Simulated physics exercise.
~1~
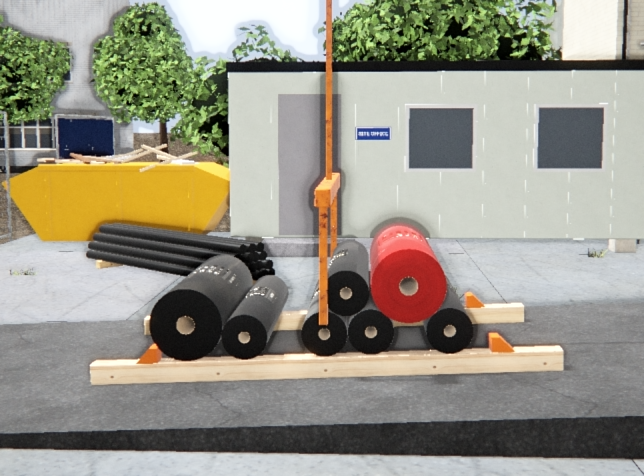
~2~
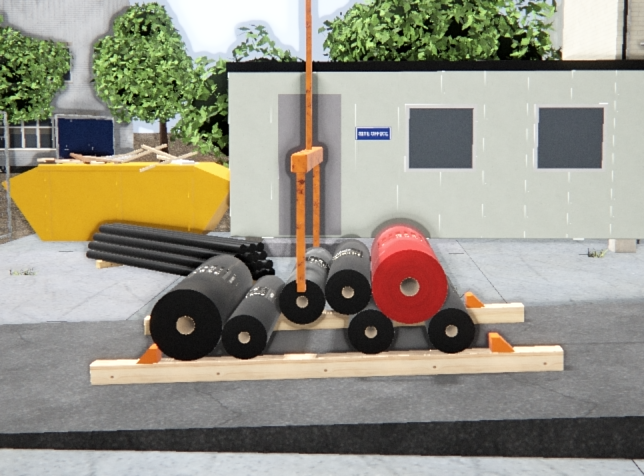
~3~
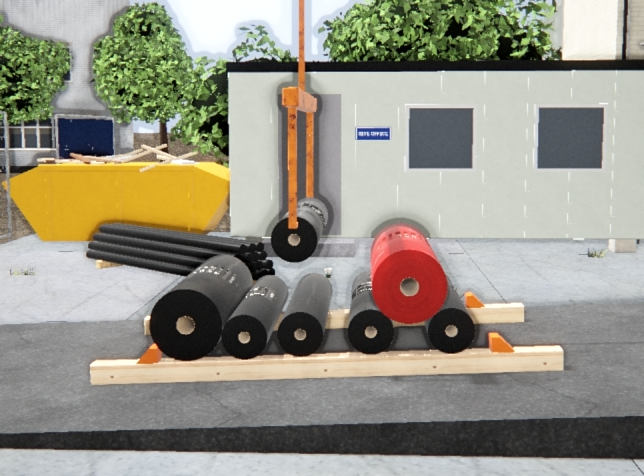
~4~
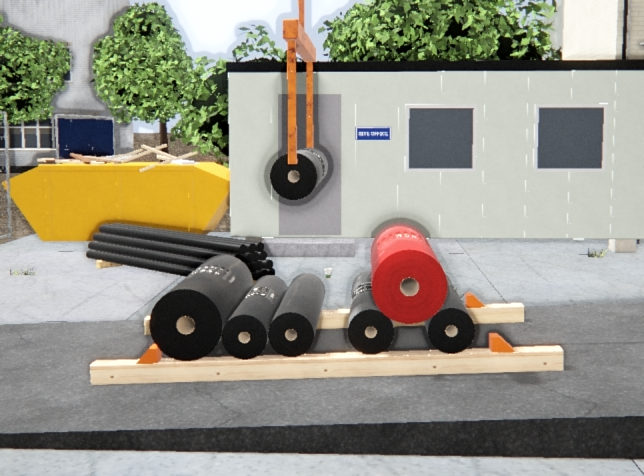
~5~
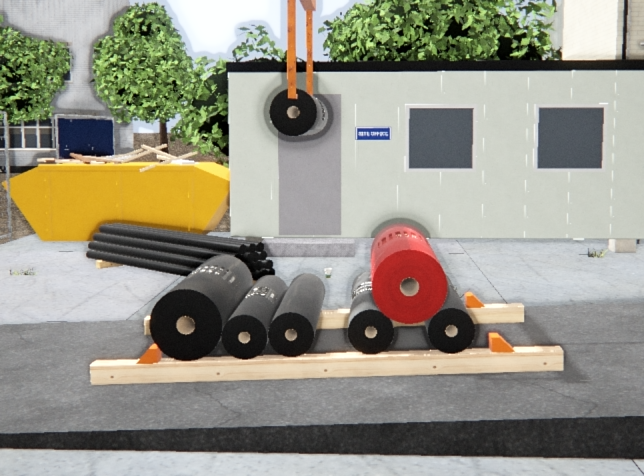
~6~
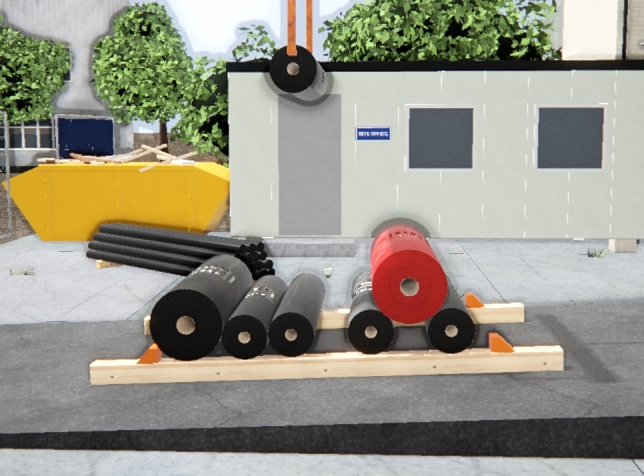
A black roll rises out of the stack on orange straps while the red roll stays put.
